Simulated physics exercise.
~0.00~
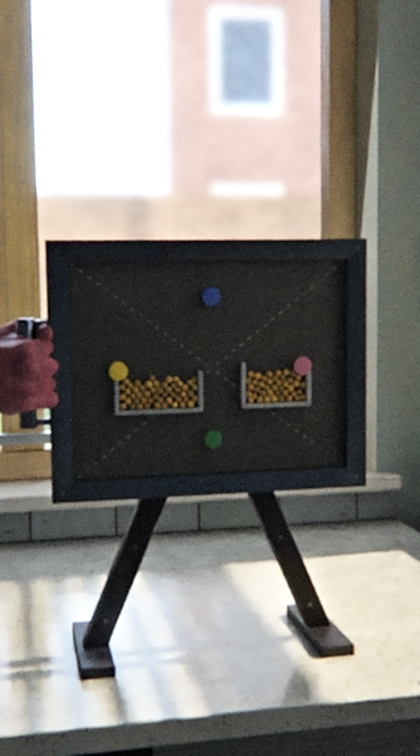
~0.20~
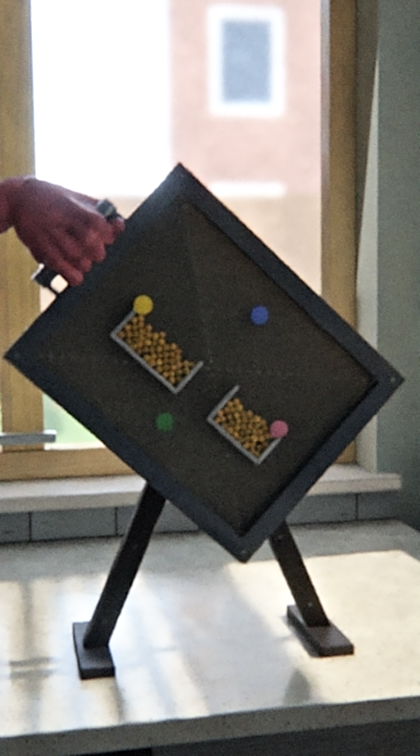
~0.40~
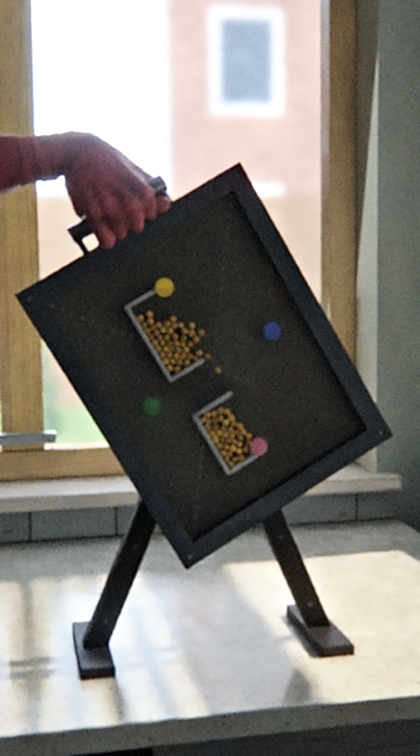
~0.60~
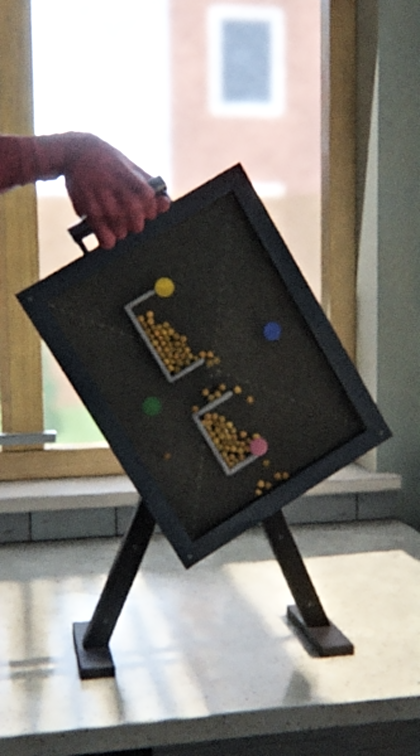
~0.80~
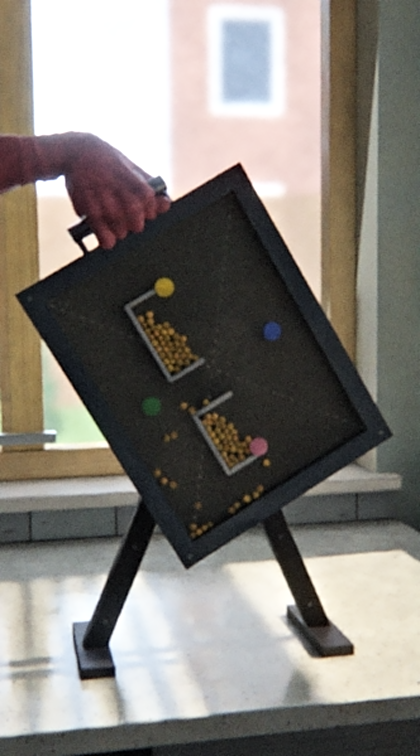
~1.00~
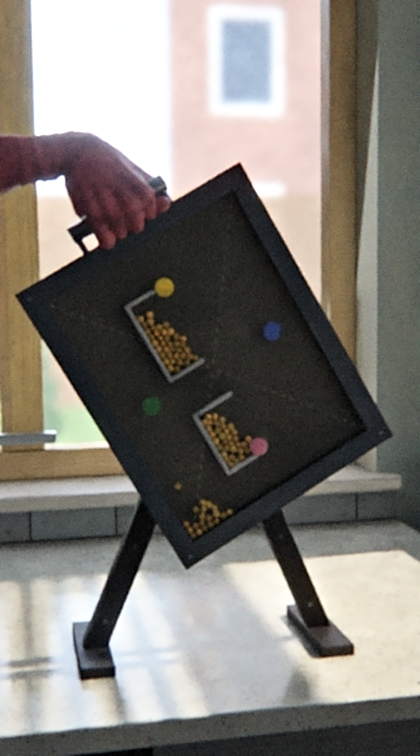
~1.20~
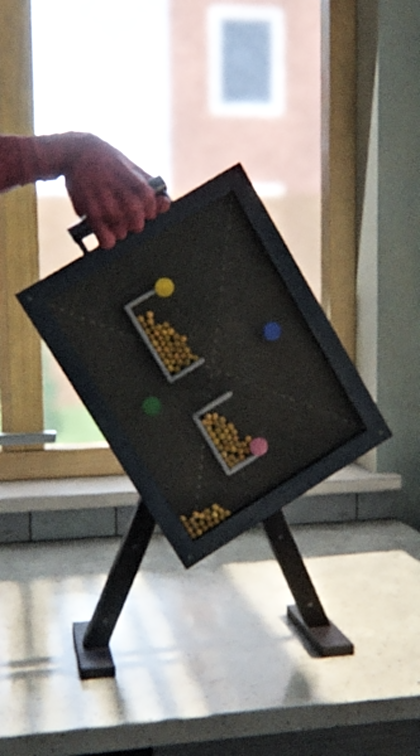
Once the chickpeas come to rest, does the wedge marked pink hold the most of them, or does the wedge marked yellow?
The wedge marked pink holds the most chickpeas at rest, ahead of the yellow one, which loses some when its tray spills.
